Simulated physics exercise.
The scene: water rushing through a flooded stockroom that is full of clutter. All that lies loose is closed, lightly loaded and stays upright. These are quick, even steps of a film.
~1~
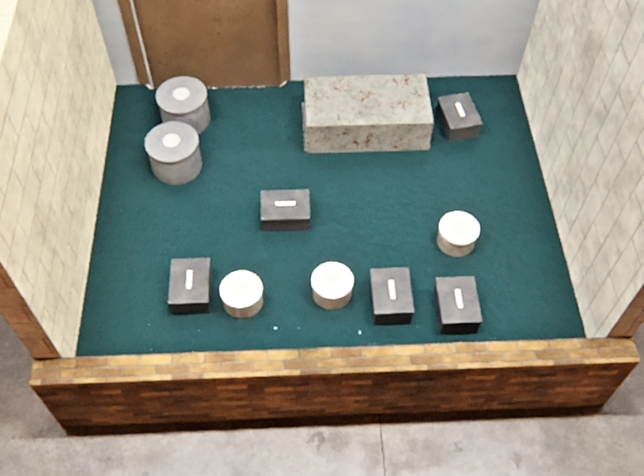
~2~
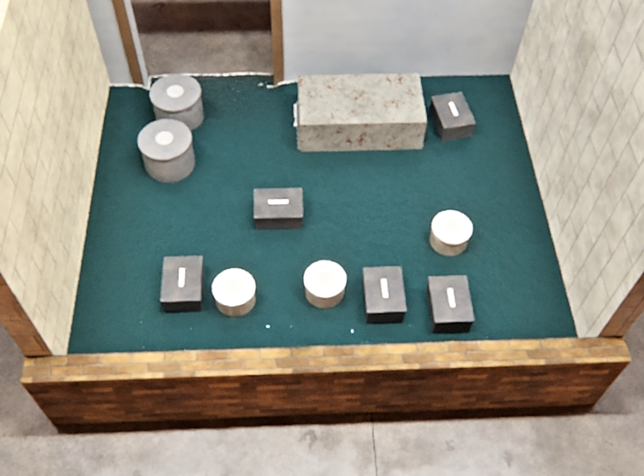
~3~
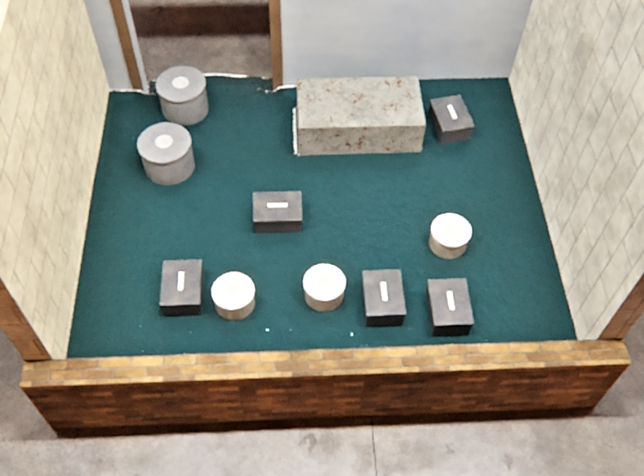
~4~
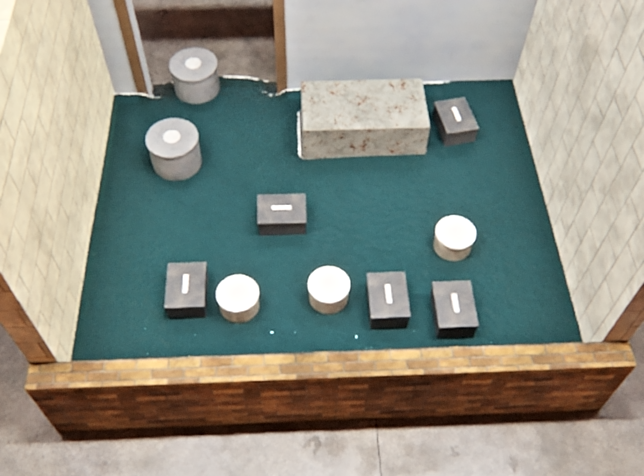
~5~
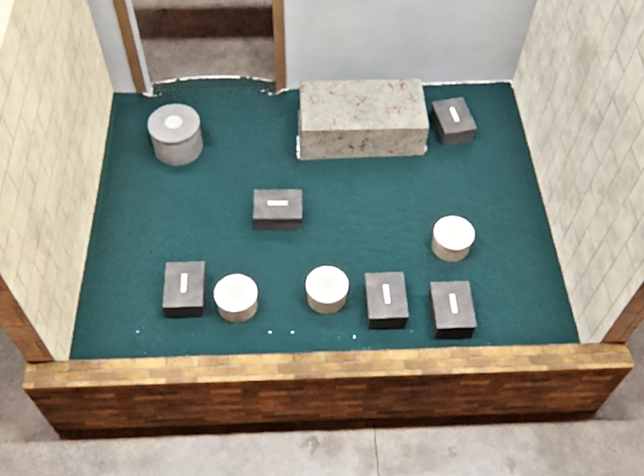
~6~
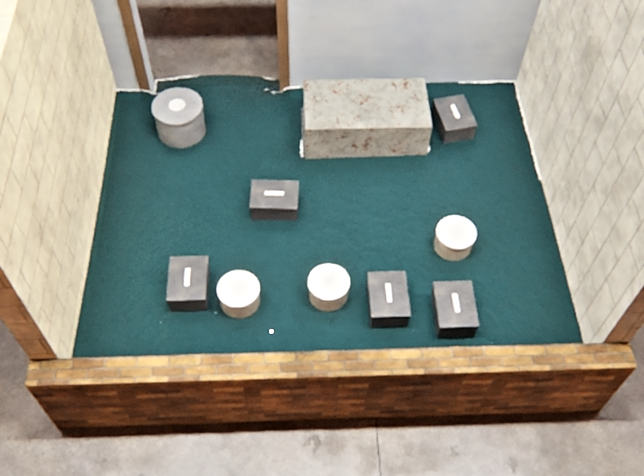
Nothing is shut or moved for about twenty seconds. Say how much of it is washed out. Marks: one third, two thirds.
That comes to from one to two thirds.
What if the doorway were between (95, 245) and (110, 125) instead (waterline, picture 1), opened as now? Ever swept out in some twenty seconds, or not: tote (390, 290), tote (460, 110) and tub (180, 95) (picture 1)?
One after the other: Out, stays, carried outside.
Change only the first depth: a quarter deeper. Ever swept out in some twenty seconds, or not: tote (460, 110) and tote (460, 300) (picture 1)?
One after the other: Kept in, stays.
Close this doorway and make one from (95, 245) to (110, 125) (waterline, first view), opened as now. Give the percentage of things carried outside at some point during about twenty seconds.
Close to 70 %.
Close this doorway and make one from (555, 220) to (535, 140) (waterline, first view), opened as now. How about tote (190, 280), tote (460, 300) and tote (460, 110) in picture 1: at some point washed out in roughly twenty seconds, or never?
In turn: Left behind, gone, washed out.
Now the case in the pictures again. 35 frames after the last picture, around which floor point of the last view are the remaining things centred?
At about (274, 165).
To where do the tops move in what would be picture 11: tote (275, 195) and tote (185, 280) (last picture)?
Around (217, 122) and (163, 235).
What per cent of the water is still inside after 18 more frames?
Roughly 54 per cent.
A moment on, 2 of 10 are out; 8 afloat.
Next, 3 of 10 are out; 7 afloat.
Later, 4 of 10 are out; 3 afloat.
In the end, 4 of 10 are out; 2 afloat.
